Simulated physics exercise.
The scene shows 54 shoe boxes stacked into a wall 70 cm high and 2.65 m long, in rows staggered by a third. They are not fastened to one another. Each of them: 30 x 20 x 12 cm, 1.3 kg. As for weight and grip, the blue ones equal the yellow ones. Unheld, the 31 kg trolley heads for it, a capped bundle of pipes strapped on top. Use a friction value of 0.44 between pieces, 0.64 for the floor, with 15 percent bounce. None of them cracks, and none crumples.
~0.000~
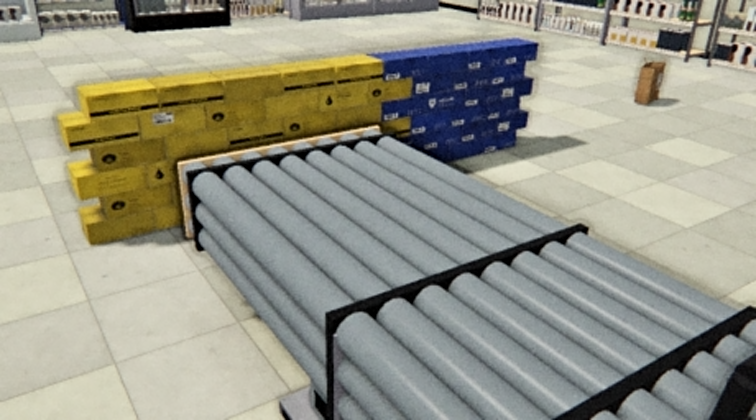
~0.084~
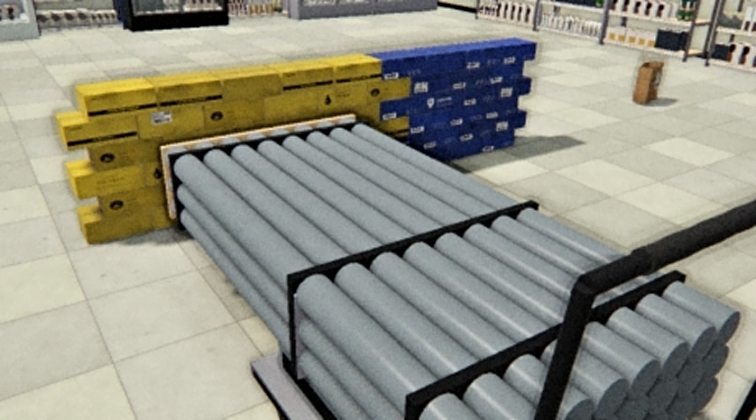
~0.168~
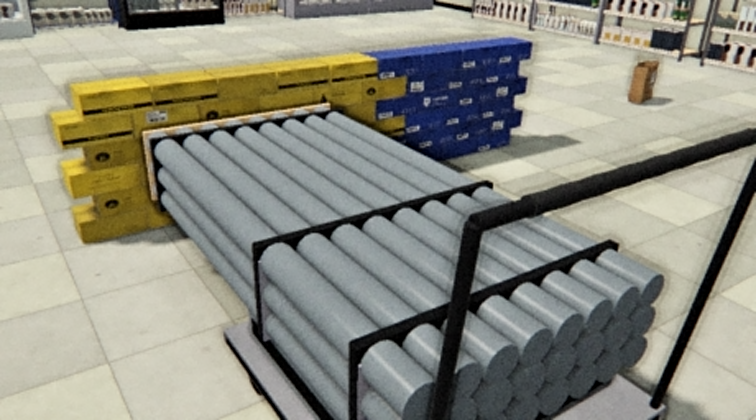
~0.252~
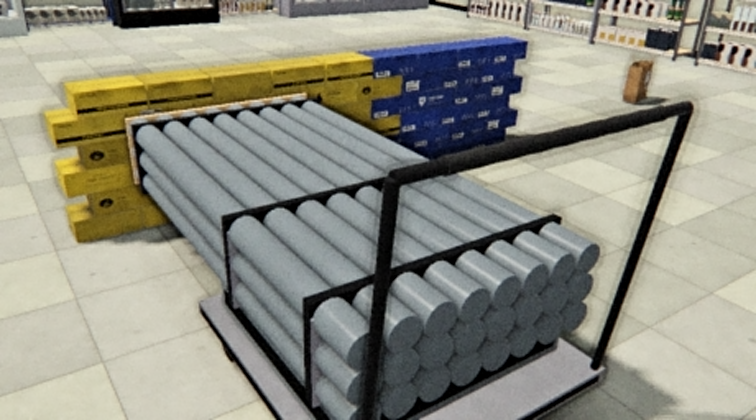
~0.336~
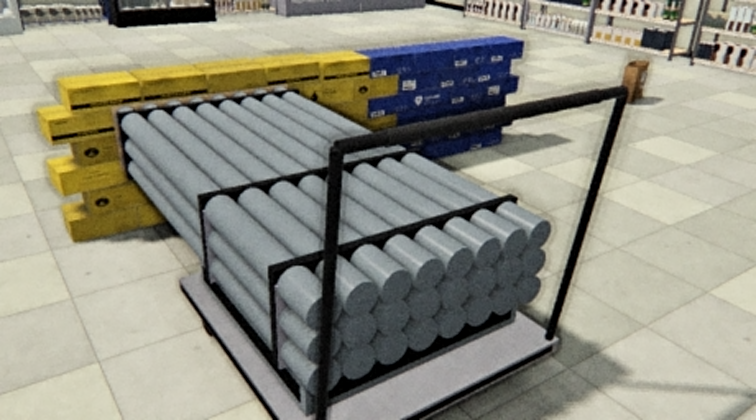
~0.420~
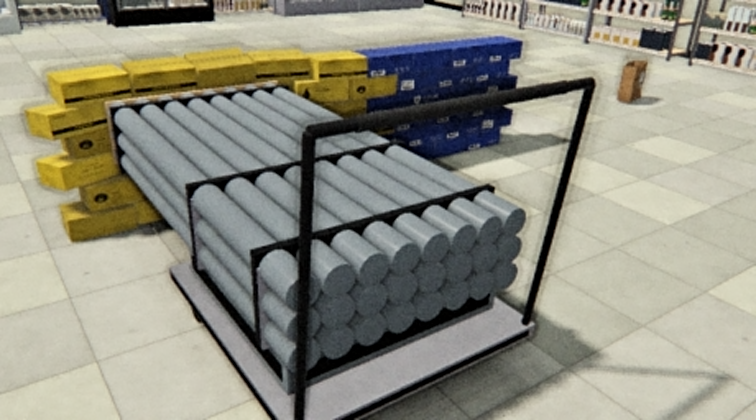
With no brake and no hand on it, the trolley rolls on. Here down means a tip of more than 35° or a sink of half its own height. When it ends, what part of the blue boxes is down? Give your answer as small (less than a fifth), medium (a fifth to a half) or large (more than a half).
Small - less than a fifth.
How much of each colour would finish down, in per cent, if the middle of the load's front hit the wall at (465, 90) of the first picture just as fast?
The yellow ones would be 20 per cent down and the blue ones 80 per cent.
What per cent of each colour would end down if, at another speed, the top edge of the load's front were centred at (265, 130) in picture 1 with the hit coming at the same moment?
Down at the end: Yellow 70 per cent, blue 0 per cent.
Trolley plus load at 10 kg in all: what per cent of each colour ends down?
You'd get yellow at 60 and blue at 0 per cent down.
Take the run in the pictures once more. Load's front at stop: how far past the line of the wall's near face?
It sits some 105 cm past it.
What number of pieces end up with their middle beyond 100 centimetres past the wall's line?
About 6 pieces.
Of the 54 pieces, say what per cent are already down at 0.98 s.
40 %.
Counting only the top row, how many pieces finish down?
5 from that row.
By 0.60 s, load 30 cm past the wall's line, still rolling; none of the 21 blue boxes down (14 of 54 in all colours); top blue box unmoved; top yellow box tilted 12°.
By 0.98 s, load 63 cm past the wall's line, still rolling; none of the 21 blue boxes down (21 of 54 in all colours); top blue box unmoved; top yellow box on its side.
When it is over (2.5 s), load 1.04 m past the wall's line, stopped; none of the 21 blue boxes down (21 of 54 in all colours); top blue box unmoved; top yellow box upside down. That is 0 per cent. In pixels of the last frame, middles, top blue box near (461, 53), top yellow box near (331, 135).
